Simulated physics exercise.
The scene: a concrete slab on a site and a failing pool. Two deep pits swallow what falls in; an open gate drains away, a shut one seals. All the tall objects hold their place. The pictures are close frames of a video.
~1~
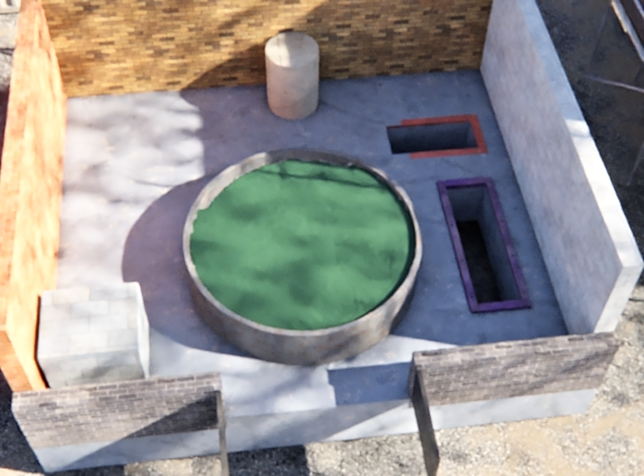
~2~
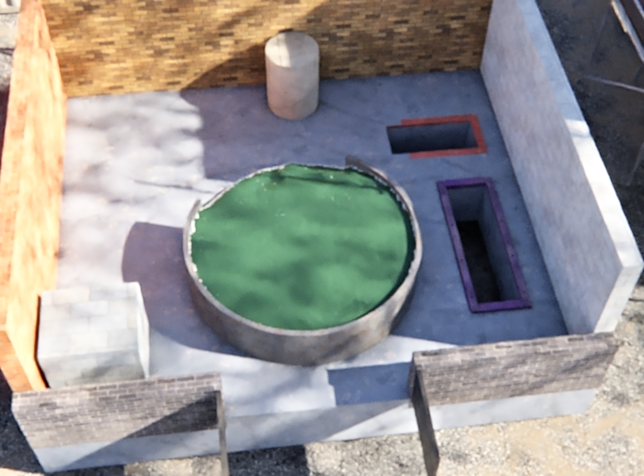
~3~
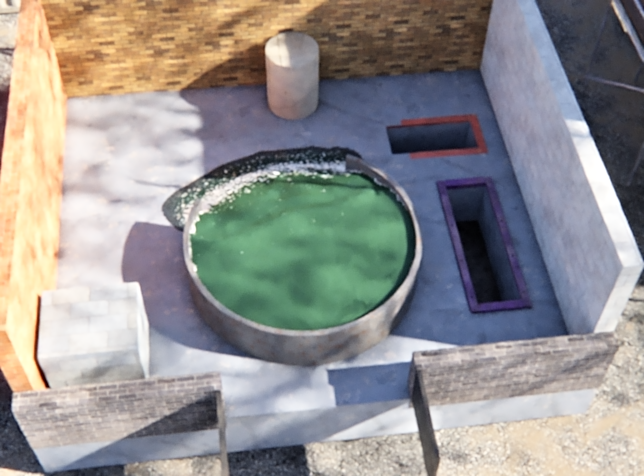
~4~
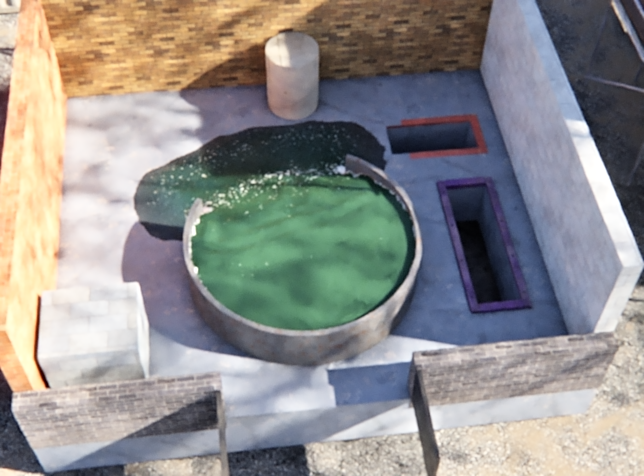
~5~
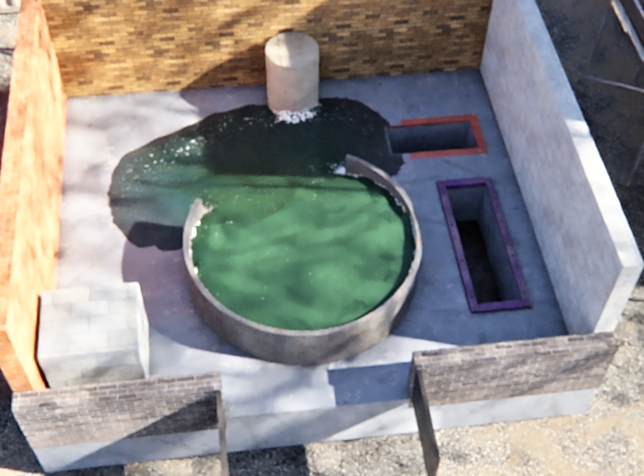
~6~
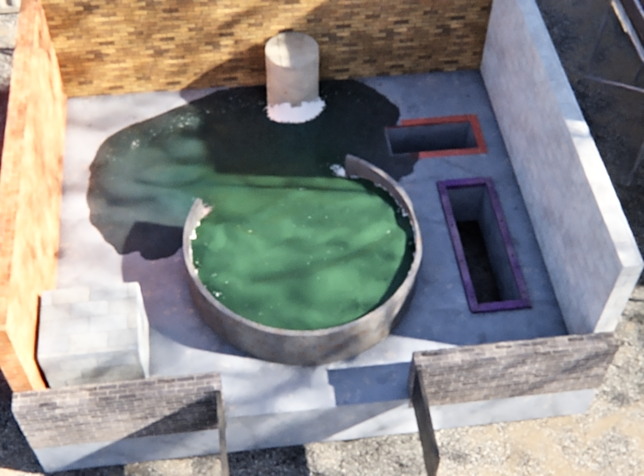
A round concrete pool of green water sat full and still, then its far rim broke away and water poured out, spreading across the slab behind it and foaming around the upright cylinder.
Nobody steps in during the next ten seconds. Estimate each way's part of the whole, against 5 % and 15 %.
The gate takes between 5 and 15 %; the red pit takes above 15 %; the purple pit takes not even 5 %.
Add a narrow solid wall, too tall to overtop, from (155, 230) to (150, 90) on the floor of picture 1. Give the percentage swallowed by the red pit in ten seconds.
In per cent: Red 30.
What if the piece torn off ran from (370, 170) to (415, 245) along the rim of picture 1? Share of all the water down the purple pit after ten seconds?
Roughly, in per cent: Purple 60.
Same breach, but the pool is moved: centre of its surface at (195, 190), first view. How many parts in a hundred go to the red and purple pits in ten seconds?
Per cent: Red 10, purple 8.
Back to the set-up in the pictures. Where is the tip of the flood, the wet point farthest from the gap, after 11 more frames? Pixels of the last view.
Around (479, 71).
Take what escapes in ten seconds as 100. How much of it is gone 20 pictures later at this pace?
Near 5 in a hundred.
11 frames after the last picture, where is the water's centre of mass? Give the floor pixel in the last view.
Near (264, 187).
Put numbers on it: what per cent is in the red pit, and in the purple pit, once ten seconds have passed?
In turn 18 and 2 per cent.
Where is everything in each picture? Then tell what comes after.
In the first frame, the round tank at (303, 238) is whole and still.
In the second frame, water pours out on the round tank's far side and has run to a hidden place.
In the third frame, the front is at (354, 157), out from the gap on the round tank's far side.
In the fourth frame, water pours out on the round tank's far side and has run to (365, 136).
In the fifth frame, water pours out on the round tank's far side and has run to (372, 116).
In the sixth frame, water pours out on the round tank's far side and has run to (350, 83).
A moment on, water covers 45 % of the floor; the gate 0 %, the red pit 0 %, the purple pit 0 %.
Next, water covers 45 % of the floor; the gate 0 %, the red pit 1 %, the purple pit 0 %.
Then, water covers 65 % of the floor; the gate 0 %, the red pit 2 %, the purple pit 0 %.
Later, water covers 90 % of the floor; the gate 2 %, the red pit 9 %, the purple pit 1 %.
In the end, water covers 95 % of the floor; the gate 9 %, the red pit 19 %, the purple pit 2 %.
